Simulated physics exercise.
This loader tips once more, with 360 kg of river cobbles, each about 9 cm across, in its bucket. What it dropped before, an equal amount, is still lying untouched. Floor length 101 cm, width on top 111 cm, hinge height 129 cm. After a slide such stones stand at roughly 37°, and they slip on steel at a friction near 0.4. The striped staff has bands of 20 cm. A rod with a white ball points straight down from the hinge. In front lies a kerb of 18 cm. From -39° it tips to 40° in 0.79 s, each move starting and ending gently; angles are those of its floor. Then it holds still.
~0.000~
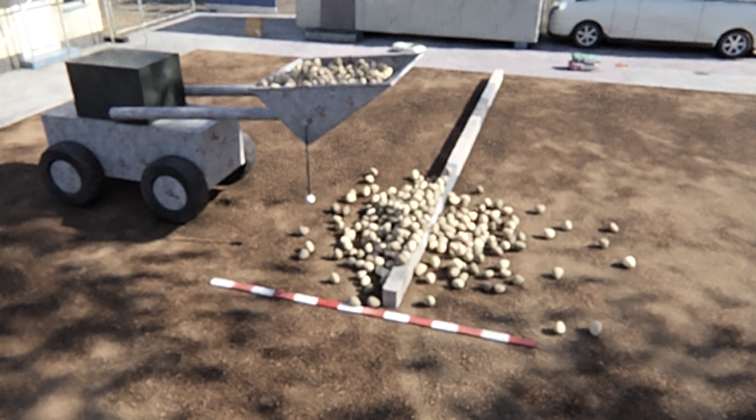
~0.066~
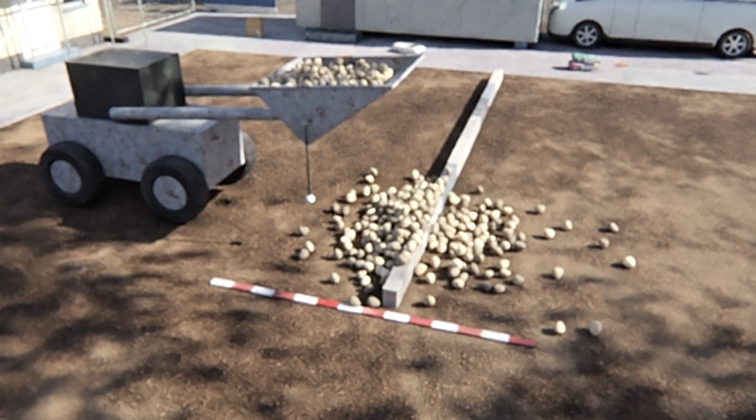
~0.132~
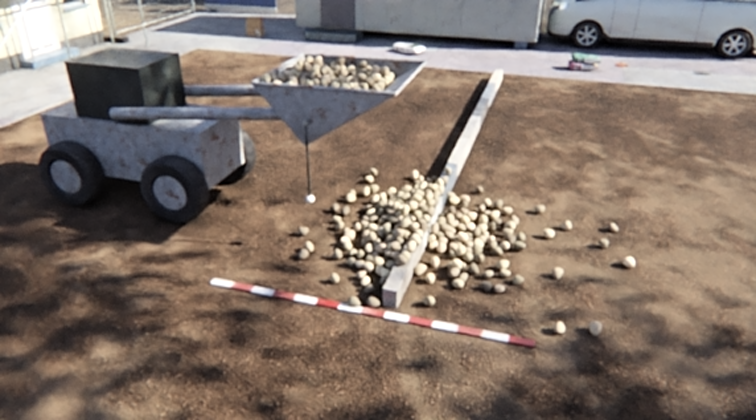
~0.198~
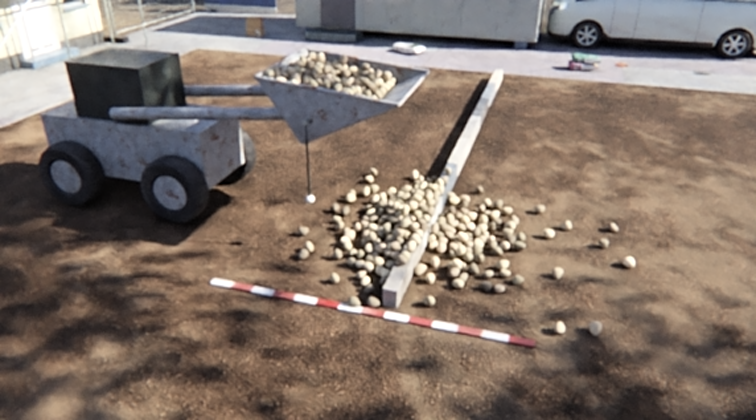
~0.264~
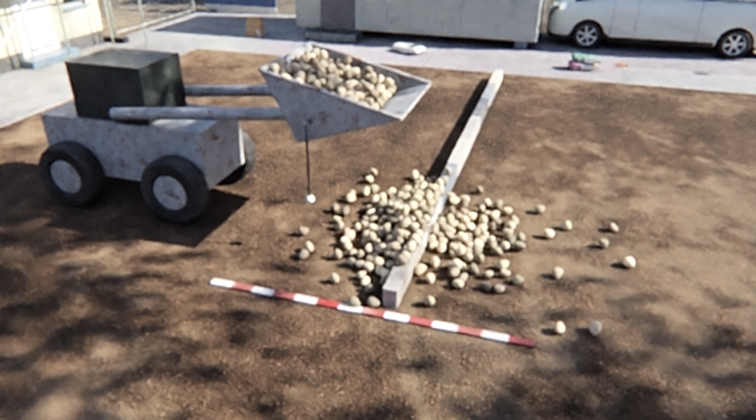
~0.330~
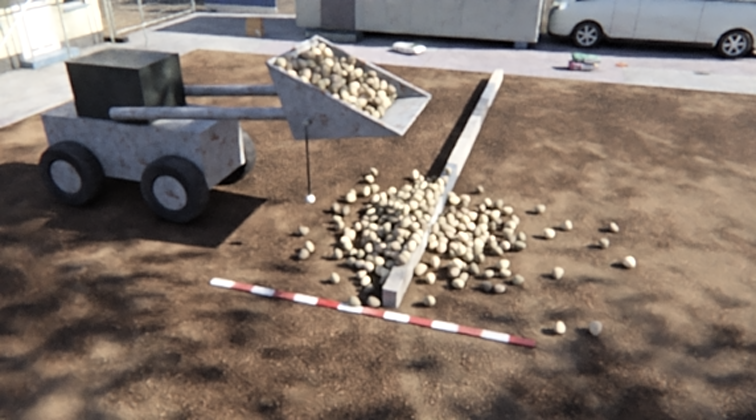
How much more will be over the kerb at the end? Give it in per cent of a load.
Close to 57 parts in a hundred.
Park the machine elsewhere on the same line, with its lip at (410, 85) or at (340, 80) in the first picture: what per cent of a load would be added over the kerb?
About 80 and 5 per cent.
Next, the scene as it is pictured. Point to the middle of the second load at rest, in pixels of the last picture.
Around (439, 223).
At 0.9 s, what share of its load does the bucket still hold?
About 90 per cent.
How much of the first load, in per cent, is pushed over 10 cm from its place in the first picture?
About 25 per cent.
After 0.6 s the floor is at 27°; in per cent of one load, 100 in the bucket, 72 on this side of the kerb, 28 over the kerb; the foremost stones are at (584, 261).
After 0.9 s the floor is at 40°; in per cent of one load, 90 in the bucket, 82 on this side of the kerb, 28 over the kerb; the foremost stones are at (584, 261).
After 1.2 s the floor is at 40°; in per cent of one load, 23 in the bucket, 130 on this side of the kerb, 47 over the kerb; the foremost stones are at (584, 261).
After 4.0 s the floor is at 40°; in per cent of one load, 0 in the bucket, 114 on this side of the kerb, 86 over the kerb; the foremost stones are at (604, 245). Net gain over the kerb, 57.
